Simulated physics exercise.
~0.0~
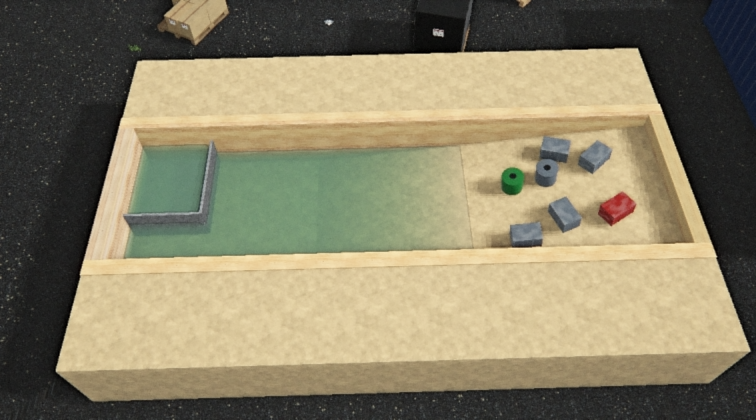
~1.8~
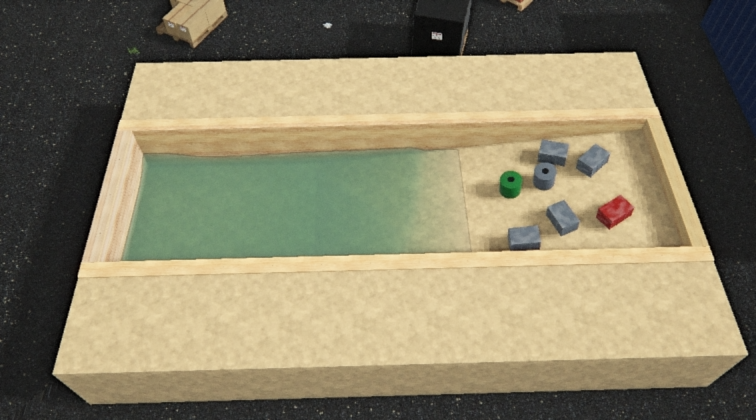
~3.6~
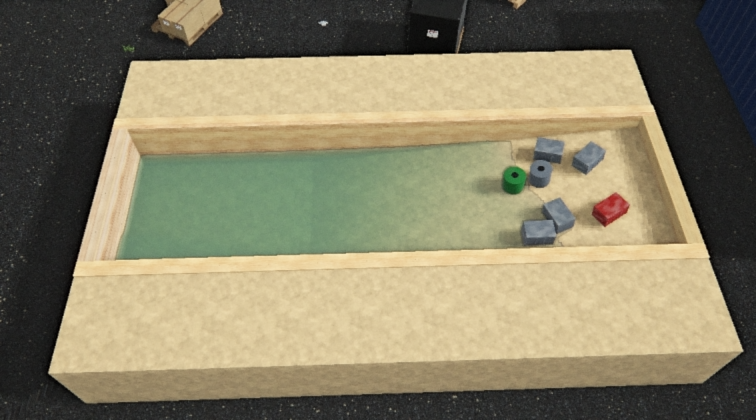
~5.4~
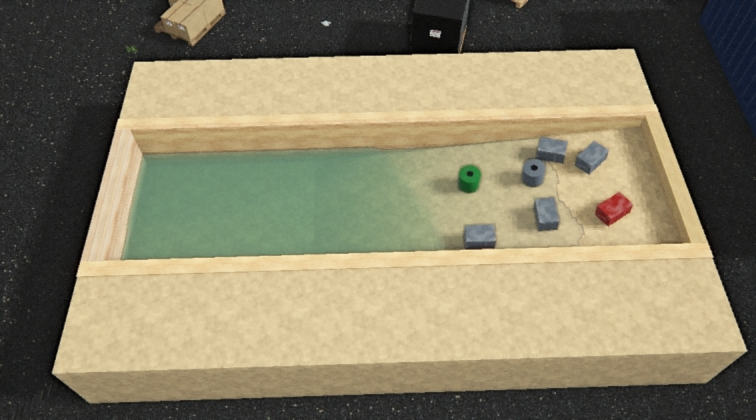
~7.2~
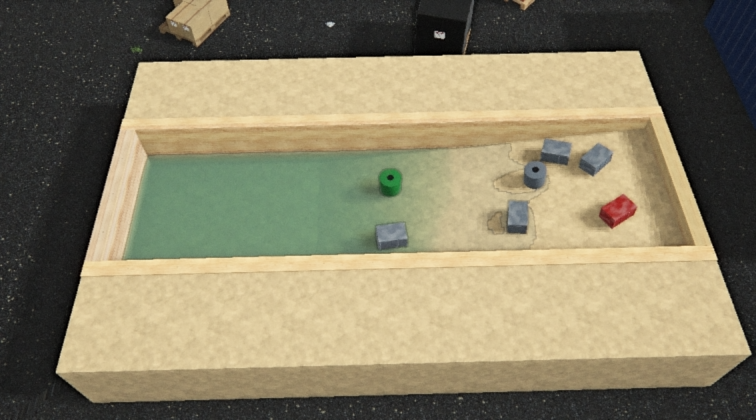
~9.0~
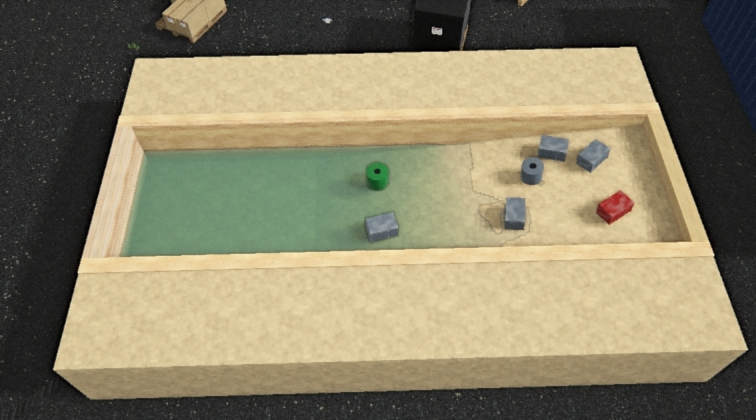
The clip opens on a sandy, timber-edged trough with shallow green water on the left, a walled-off corner of water at the far left, and crates and tubs scattered on the slope at right. The corner wall disappears, and the water then runs up the slope among the objects, nudging the green tub and the nearest grey crate slightly right. As the water draws back, it carries both left, while another grey crate and the grey tub shift a shorter way. The green tub and that nearest crate end afloat, well down the trough. The red crate barely shifts and stays aground.
